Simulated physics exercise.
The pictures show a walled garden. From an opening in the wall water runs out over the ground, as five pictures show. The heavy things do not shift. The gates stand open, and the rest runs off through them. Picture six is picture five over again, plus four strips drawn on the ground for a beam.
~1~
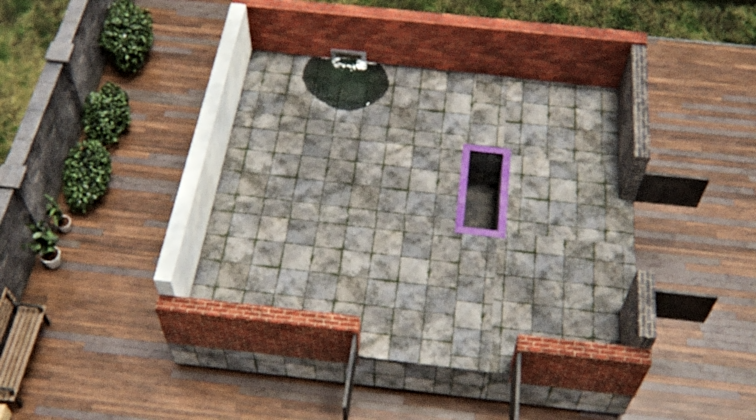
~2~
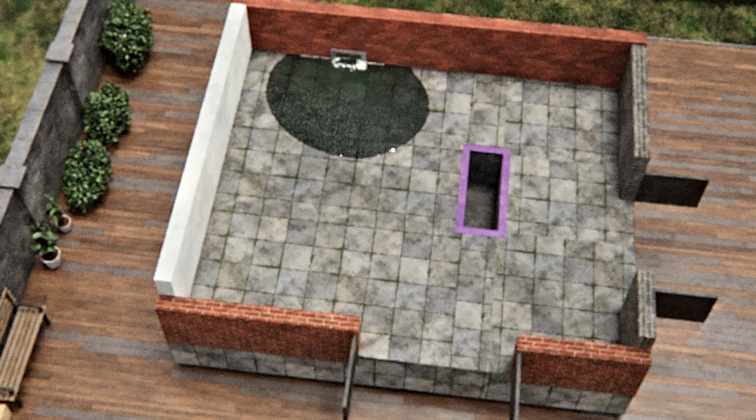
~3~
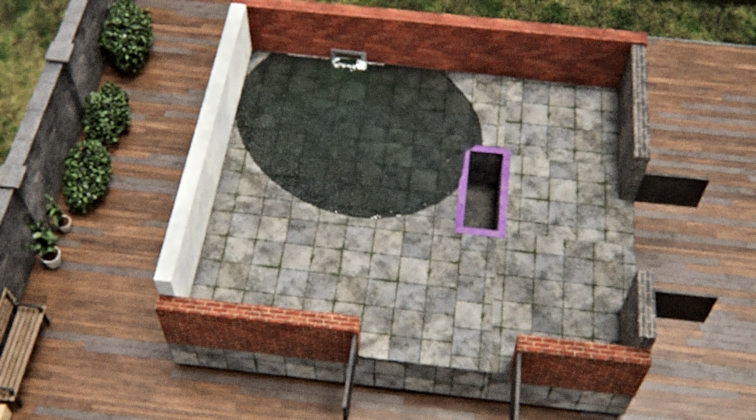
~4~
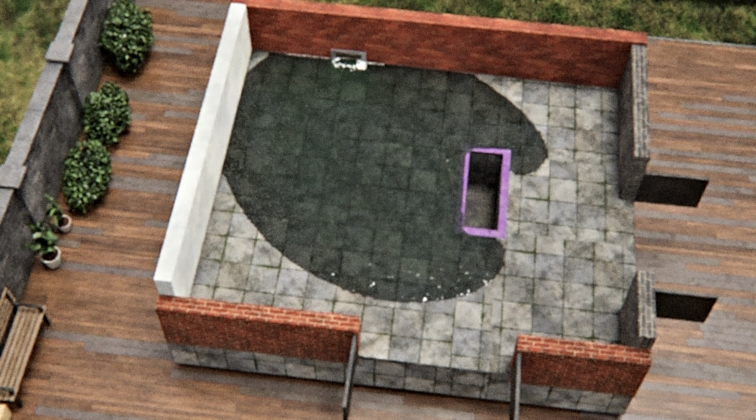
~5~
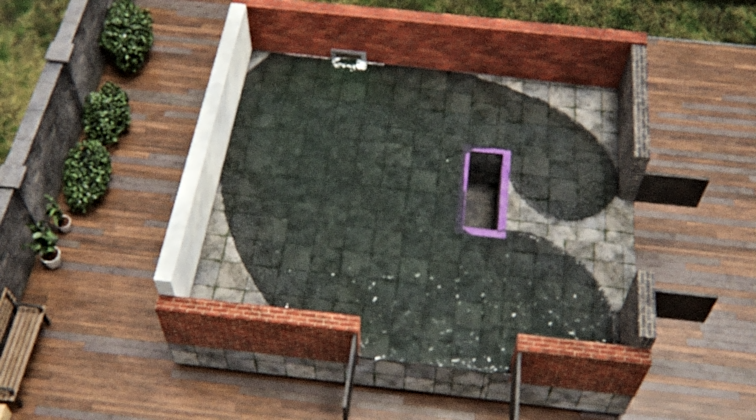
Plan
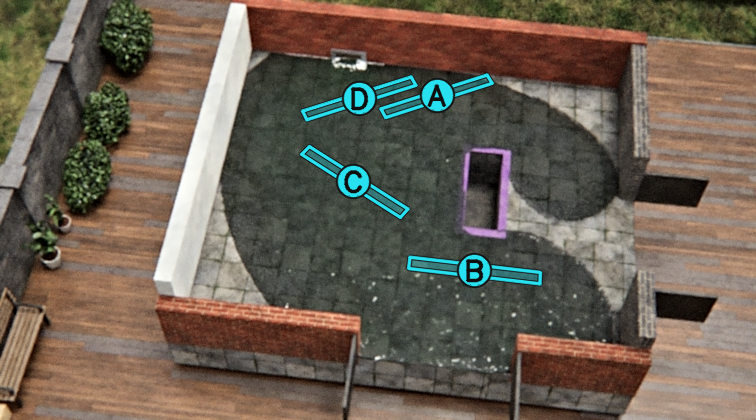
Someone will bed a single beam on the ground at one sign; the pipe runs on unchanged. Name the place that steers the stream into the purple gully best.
Spot C does it best.
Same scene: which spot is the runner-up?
That would be B.
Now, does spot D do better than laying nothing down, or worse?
Worse.
On the marked copy, A from (383, 113) to (489, 79); B from (409, 262) to (540, 278); C from (305, 150) to (404, 213); D from (304, 115) to (413, 81).
With A, about 14 % of the stream goes into the purple gully, about 86 % out by the gates.
With B, about 35 % of the stream goes into the purple gully, about 65 % out by the gates.
With C, about 53 % of the stream goes into the purple gully, about 47 % out by the gates.
With D, about 8 % of the stream goes into the purple gully, about 92 % out by the gates.
